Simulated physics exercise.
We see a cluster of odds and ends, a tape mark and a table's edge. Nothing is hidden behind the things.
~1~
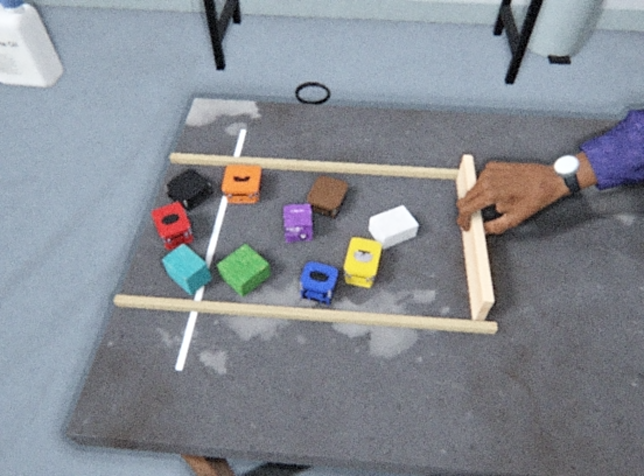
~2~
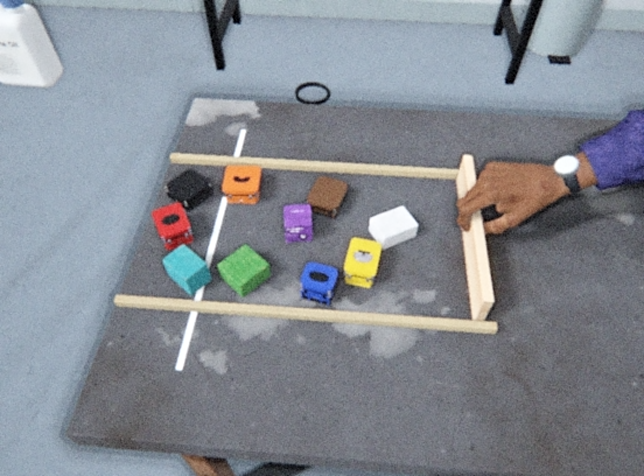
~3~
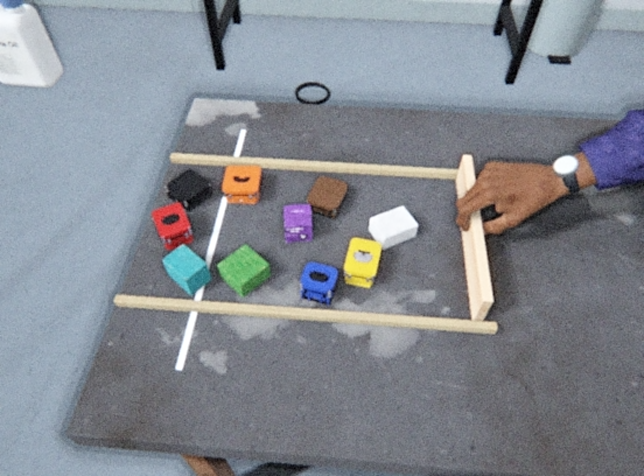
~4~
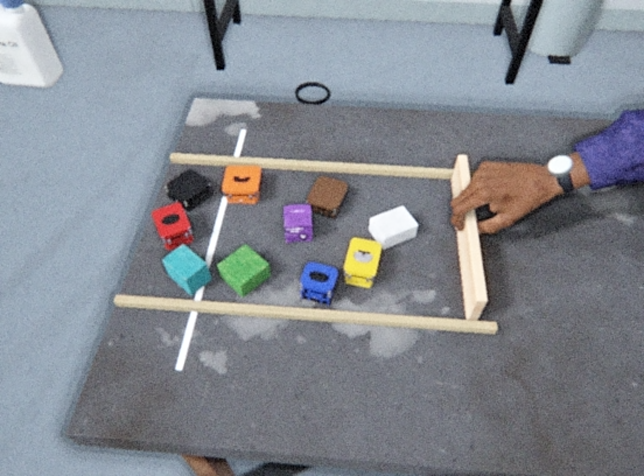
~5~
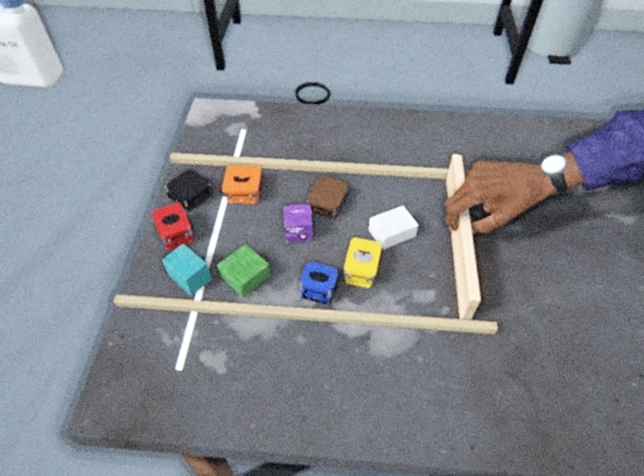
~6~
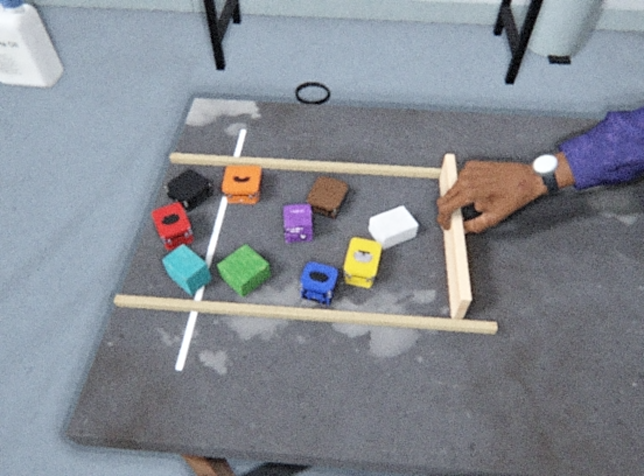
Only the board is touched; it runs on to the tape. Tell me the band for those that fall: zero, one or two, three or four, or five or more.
Outcome: The number that fall off is one or two.
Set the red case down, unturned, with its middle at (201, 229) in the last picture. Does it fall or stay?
The red case stays on.
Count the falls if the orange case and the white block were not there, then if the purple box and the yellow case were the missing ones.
0 in the first case, 1 in the second.
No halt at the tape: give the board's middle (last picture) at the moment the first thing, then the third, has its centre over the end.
At (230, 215) for the first, at (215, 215) for the third.
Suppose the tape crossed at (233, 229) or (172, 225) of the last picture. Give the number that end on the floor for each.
In that order 0 and 6.
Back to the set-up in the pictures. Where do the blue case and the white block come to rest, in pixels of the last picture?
The blue case stops around (185, 282); the white block around (201, 209).
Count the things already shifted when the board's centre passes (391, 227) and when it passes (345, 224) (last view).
The counts are 1 and 5.
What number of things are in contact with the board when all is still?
4 of them.
Soon after, none off yet; red case at rest near (173, 227); black case at rest near (190, 191); turquoise block at rest near (188, 270).
In the end, the number that fall off is one or two; gone, black case.
